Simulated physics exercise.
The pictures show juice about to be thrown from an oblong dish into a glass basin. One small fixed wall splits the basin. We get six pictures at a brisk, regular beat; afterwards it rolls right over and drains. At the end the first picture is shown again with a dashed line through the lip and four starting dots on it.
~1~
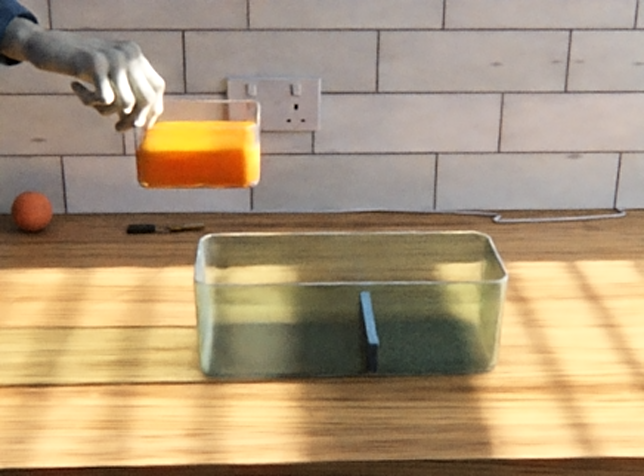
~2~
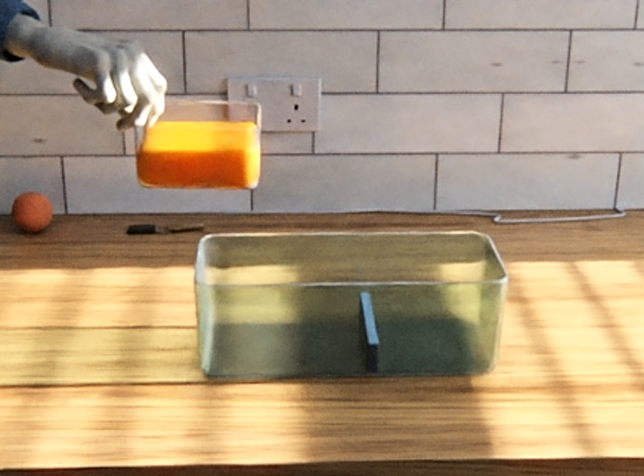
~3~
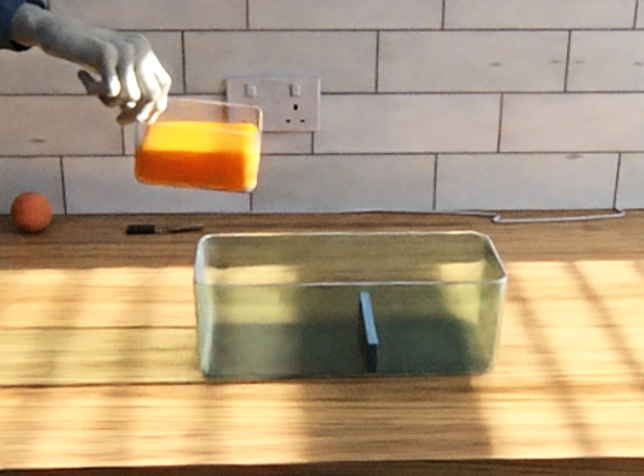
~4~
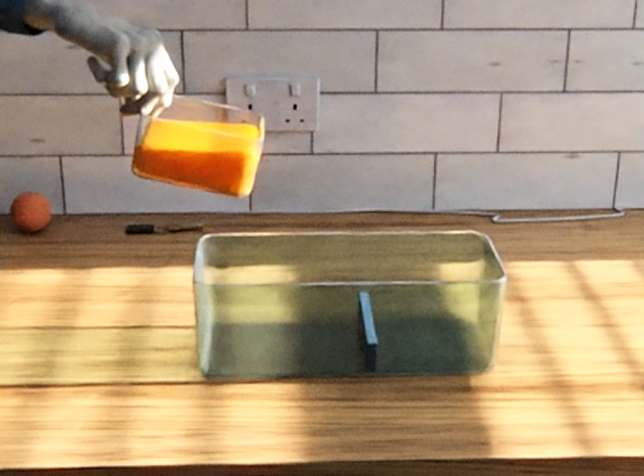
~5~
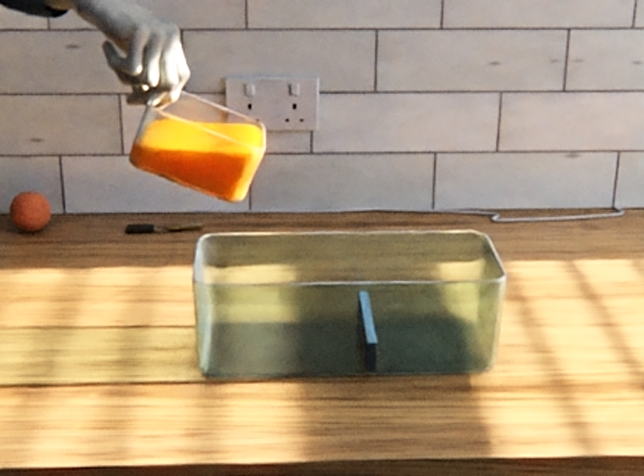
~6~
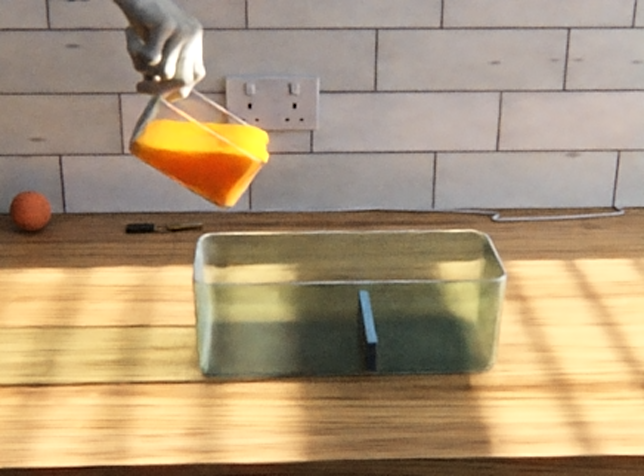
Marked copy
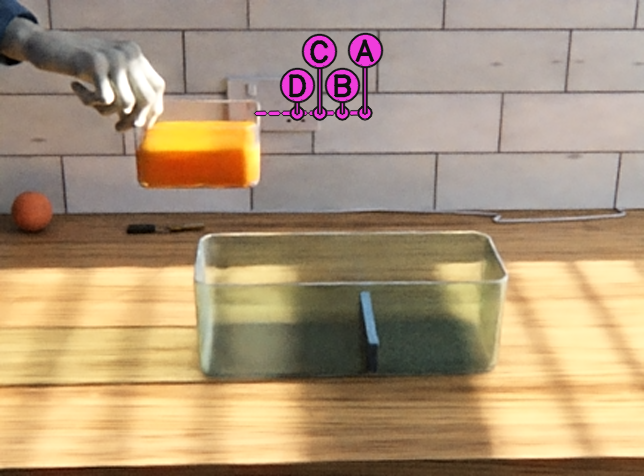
Above a glass basin on a wooden counter, a hand steadily tilts a dish of orange juice rightward.
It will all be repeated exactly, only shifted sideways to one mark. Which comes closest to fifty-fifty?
Go for C.
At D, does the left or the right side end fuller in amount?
More ends on the left.
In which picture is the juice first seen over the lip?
Picture 6.
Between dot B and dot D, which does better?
The answer is B.
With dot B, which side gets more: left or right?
The right side.
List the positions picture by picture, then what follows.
In the first picture, upright, lip at (256, 113); basin from (200, 373) to (497, 369); top of the wall at (368, 316); nothing has left yet.
In the second picture, upright, lip at (257, 115); nothing has left yet.
In the third picture, tipped about 6°, lip at (259, 119); nothing has left yet.
In the fourth picture, tipped about 13°, lip at (261, 126); nothing has left yet.
In the fifth picture, tipped about 23°, lip at (263, 136); nothing has left yet.
In the sixth picture, tipped about 34°, lip at (263, 148); juice is over the lip, down to (263, 148).
In magenta, A at (365, 112); B at (342, 113); C at (319, 113); D at (297, 113).
For dot A, about 23 % ends left of the wall and 76 % right of it.
For dot B, about 33 % ends left of the wall and 66 % right of it.
For dot C, about 49 % ends left of the wall and 50 % right of it.
For dot D, about 82 % ends left of the wall and 15 % right of it; 3 % is lost outside.
